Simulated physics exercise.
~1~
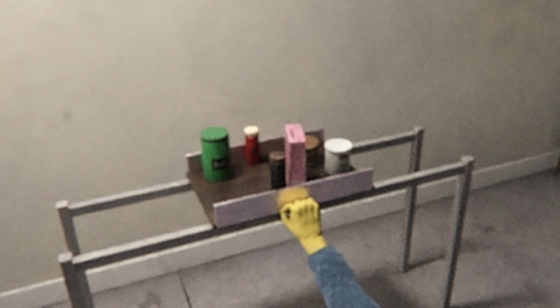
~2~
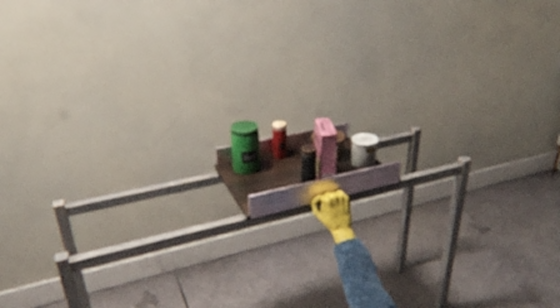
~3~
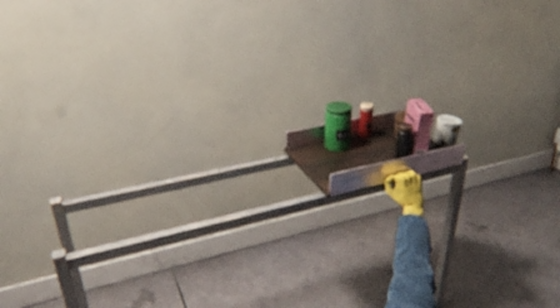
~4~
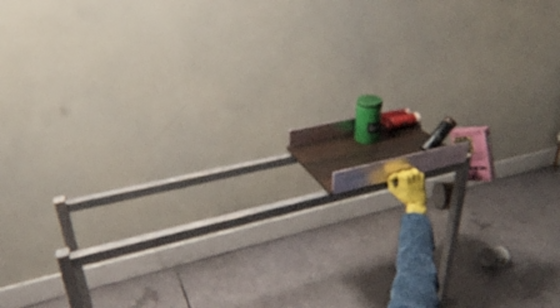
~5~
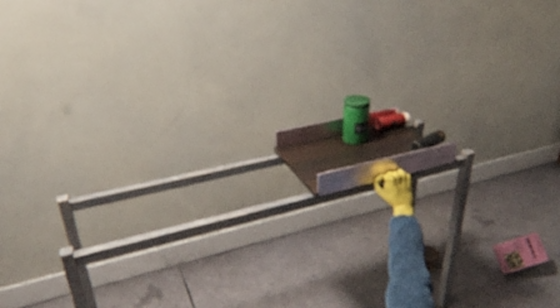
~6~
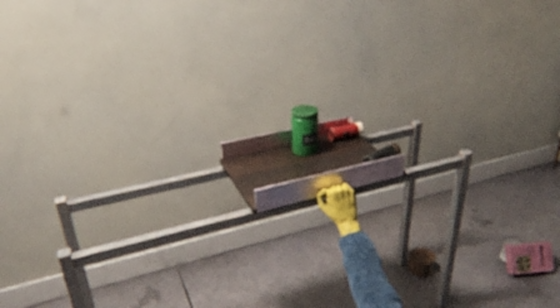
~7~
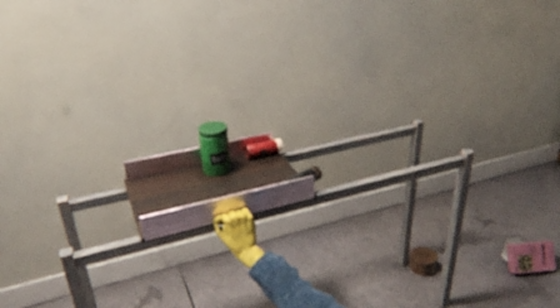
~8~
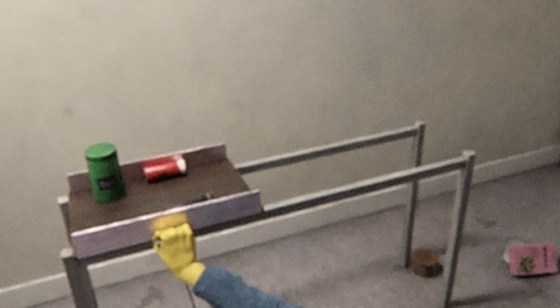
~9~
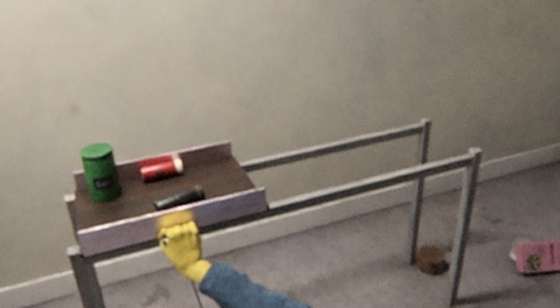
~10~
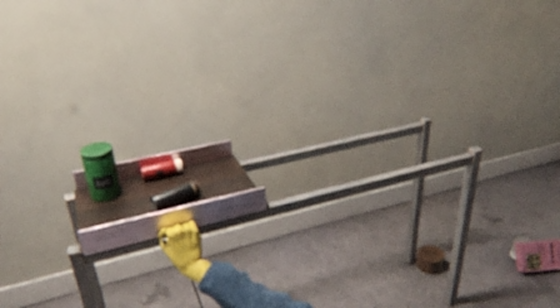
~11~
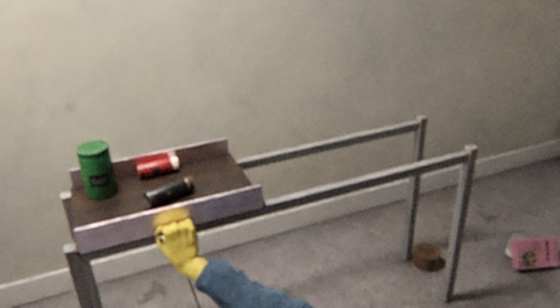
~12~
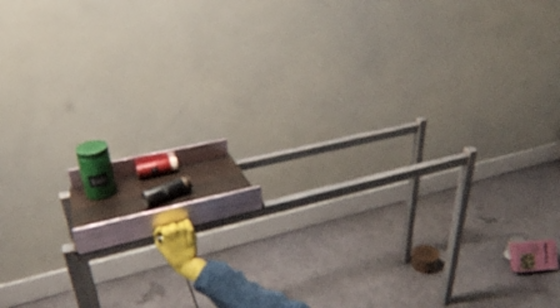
The video shows a gloved hand sliding a tray of containers right along a rail frame, where a white tin, brown tub and pink packet fall off and two shakers tip over, then left to the other end, where it rests with the green jar still upright.
